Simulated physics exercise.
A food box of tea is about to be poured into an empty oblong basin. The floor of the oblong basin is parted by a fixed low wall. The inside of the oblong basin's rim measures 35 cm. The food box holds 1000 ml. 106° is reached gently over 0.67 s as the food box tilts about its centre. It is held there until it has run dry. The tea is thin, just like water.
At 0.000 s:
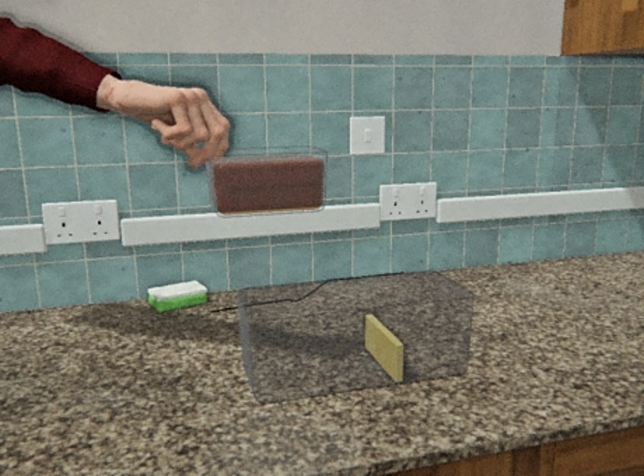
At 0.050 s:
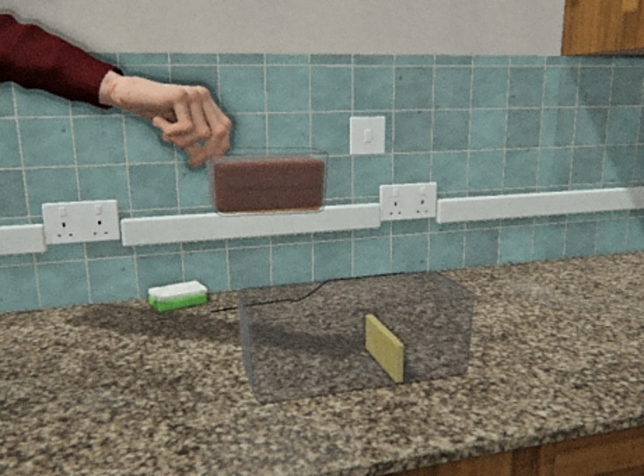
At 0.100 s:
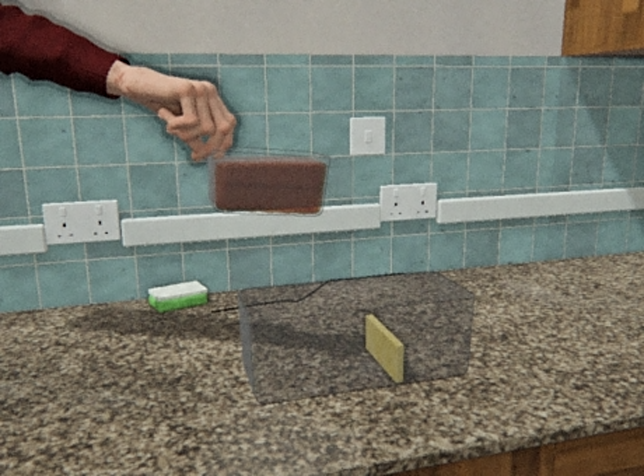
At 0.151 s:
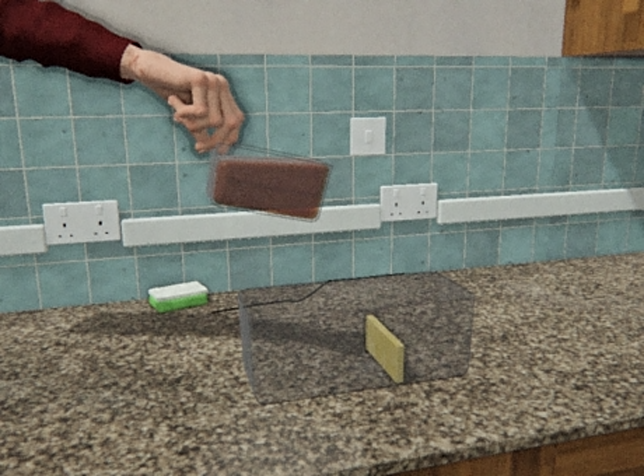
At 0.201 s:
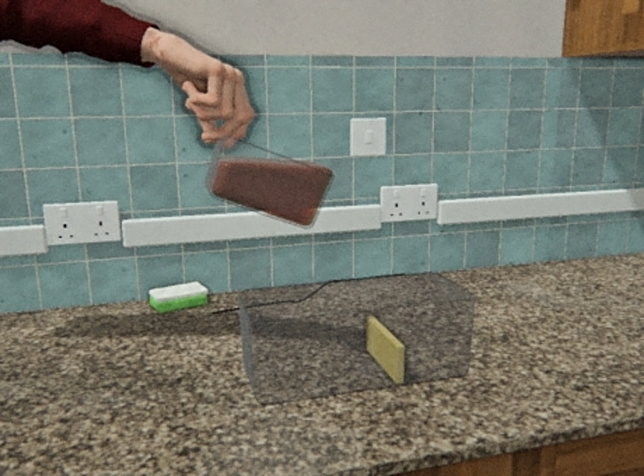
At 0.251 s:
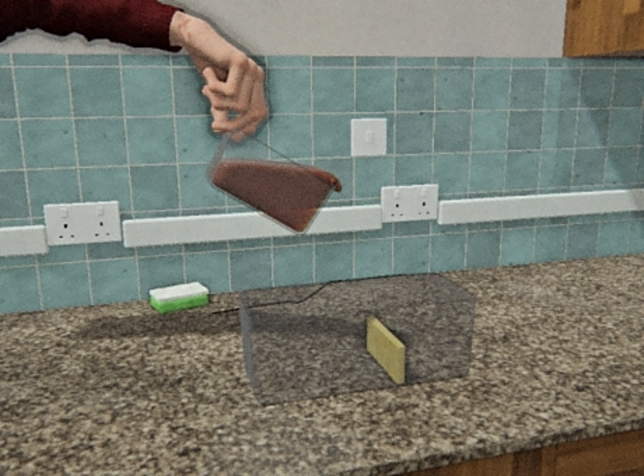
The video shows a hand in a dark red sleeve shifting right above a clear box of reddish-brown tea, which tilts steadily down to the right over an oblong basin until a little liquid edges over its lip.
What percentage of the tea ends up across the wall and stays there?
About 20 per cent.
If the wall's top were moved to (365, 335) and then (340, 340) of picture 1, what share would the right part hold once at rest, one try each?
Try 1: 50 %; try 2: 70 %.
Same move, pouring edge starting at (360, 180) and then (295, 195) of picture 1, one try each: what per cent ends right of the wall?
In order, 55 and 5 per cent.
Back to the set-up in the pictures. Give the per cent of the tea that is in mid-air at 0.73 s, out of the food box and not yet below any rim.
Airborne fraction: Approx. 6 %.
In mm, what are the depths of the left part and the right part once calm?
The left side settles near 24 mm and the right side near 12 mm.
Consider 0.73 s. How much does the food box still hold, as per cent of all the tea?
I'd say some 4 per cent remains.
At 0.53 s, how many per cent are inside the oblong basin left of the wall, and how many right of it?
Lab note: Left near 16, right near 10.
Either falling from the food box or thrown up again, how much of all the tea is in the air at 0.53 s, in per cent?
54 per cent.
After 0.53 s the tilt is 95° and 21 per cent is still to pour, 16 is left of the wall and 9 right of it.
After 0.73 s the tilt is 106° and 4 per cent is still to pour, 66 is left of the wall and 19 right of it.
After 0.94 s the tilt is 106° and 0 per cent is still to pour, 67 is left of the wall and 19 right of it.
After 1.17 s the tilt is 106° and 0 per cent is still to pour, 71 is left of the wall and 20 right of it.
In the end 71 per cent lies left of the wall, 20 right of it and 9 outside.
